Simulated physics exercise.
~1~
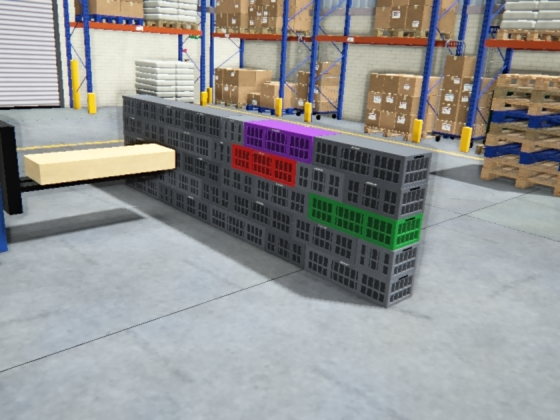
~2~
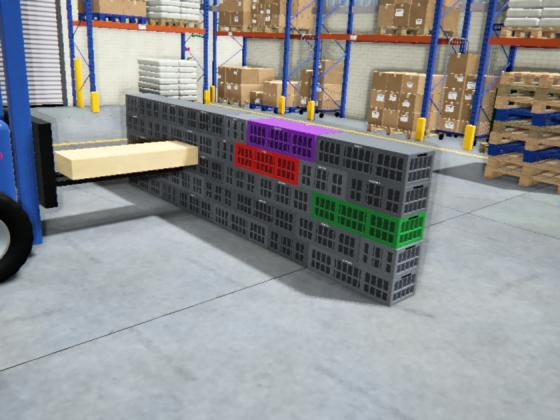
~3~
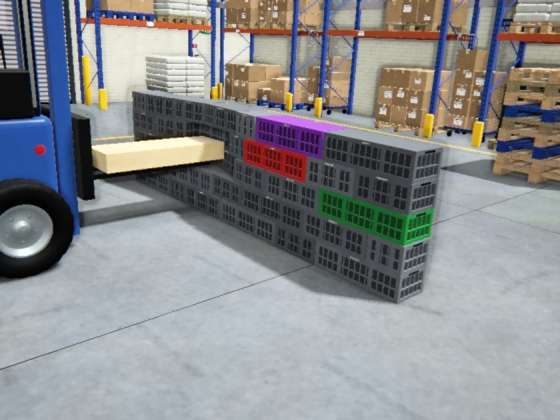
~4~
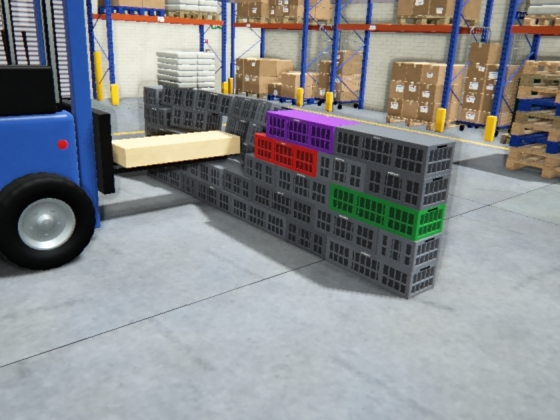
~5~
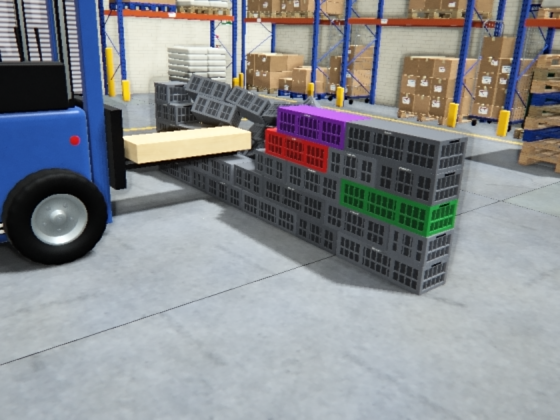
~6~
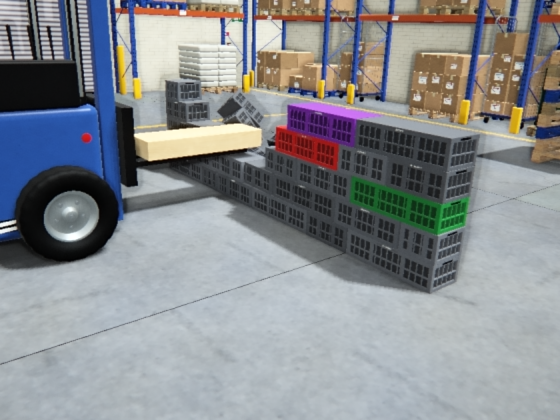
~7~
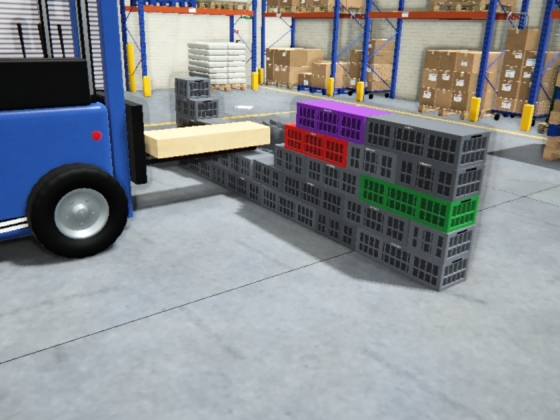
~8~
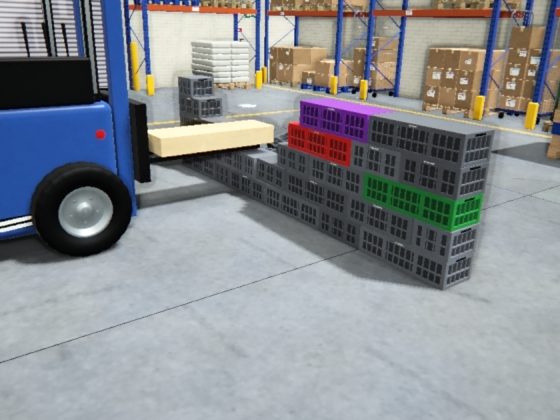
A blue forklift drove in from the left and pushed a long pale block into a wall of dark crates, tipping several off the far side, then stopped, leaving a gap while the purple, red and green crates stayed put.
